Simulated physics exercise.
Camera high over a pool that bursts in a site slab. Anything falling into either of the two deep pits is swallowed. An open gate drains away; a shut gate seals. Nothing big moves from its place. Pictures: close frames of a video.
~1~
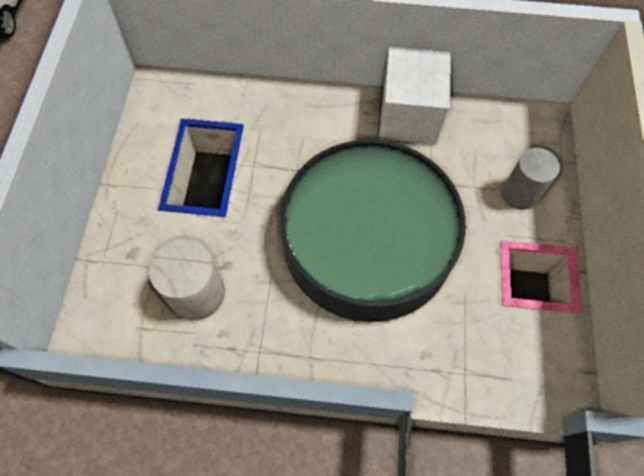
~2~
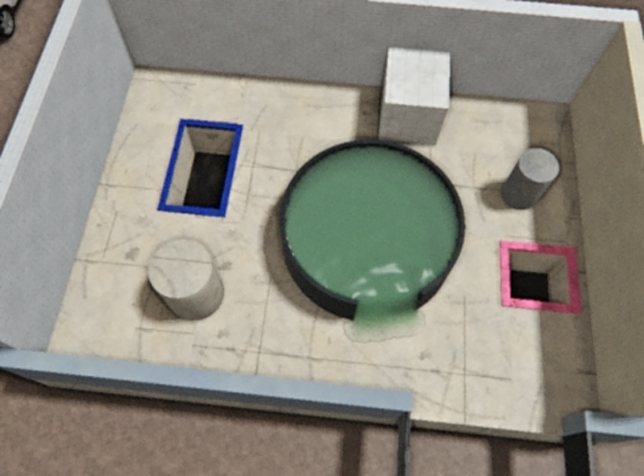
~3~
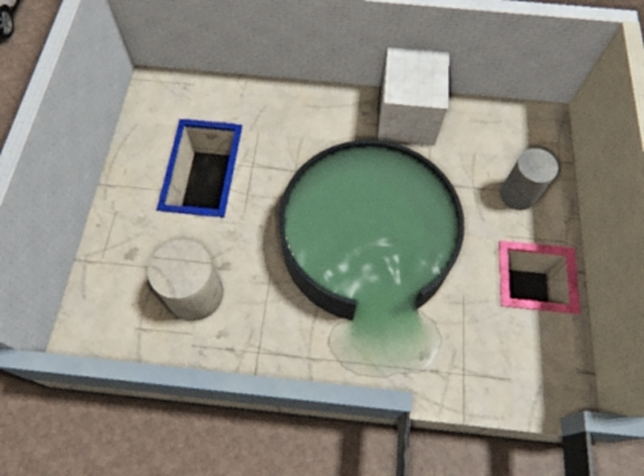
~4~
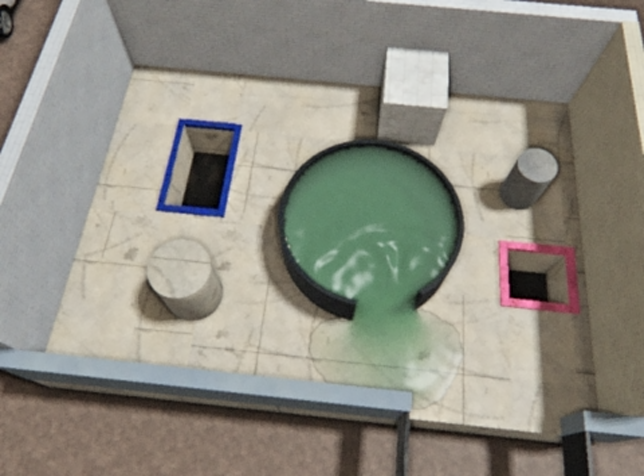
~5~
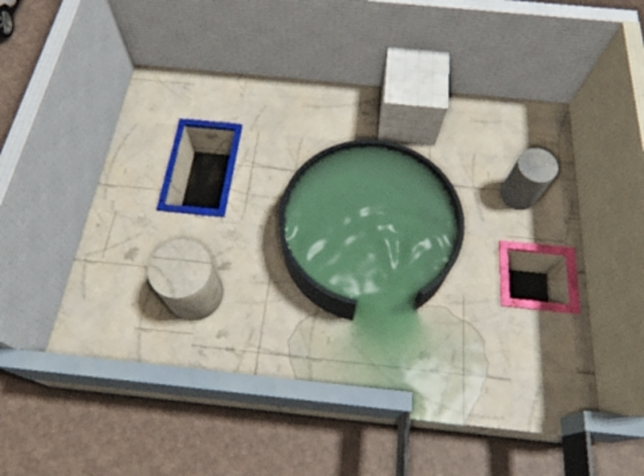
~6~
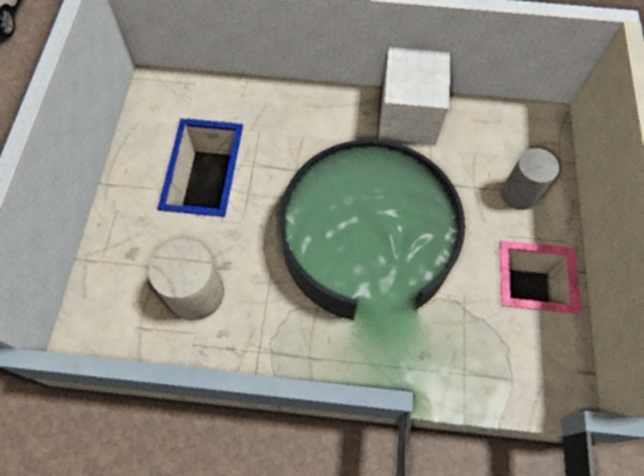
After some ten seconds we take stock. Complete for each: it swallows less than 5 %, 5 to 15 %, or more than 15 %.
Completed: The gate swallows more than 15 %; the blue pit swallows less than 5 %; the pink pit swallows less than 5 %.
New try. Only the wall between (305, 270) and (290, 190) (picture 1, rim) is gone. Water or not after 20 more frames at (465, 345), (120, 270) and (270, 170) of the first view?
Point 1: Inundated; point 2: Inundated; point 3: Unwetted.
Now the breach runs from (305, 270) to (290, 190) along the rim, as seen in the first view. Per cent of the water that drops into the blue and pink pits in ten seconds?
In percent: Blue 25, pink 0.
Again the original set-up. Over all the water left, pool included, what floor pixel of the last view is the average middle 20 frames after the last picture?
Roughly at (347, 273).
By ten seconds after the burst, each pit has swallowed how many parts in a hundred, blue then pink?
0 and 2 per cent respectively.
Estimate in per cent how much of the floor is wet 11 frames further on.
Near 25 in a hundred.
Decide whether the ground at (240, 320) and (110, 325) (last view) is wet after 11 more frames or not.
Readings, in sequence: Waterlogged then waterlogged.
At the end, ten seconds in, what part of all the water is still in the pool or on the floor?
About 56 %.
A moment on, water covers 15 % of the floor; the gate 5 %, the blue pit 0 %, the pink pit 0 %.
Next, water covers 25 % of the floor; the gate 12 %, the blue pit 0 %, the pink pit 0 %.
Then, water covers 40 % of the floor; the gate 21 %, the blue pit 0 %, the pink pit 0 %.
Later, water covers 70 % of the floor; the gate 31 %, the blue pit 1 %, the pink pit 1 %.
In the end, water covers 80 % of the floor; the gate 41 %, the blue pit 1 %, the pink pit 2 %.
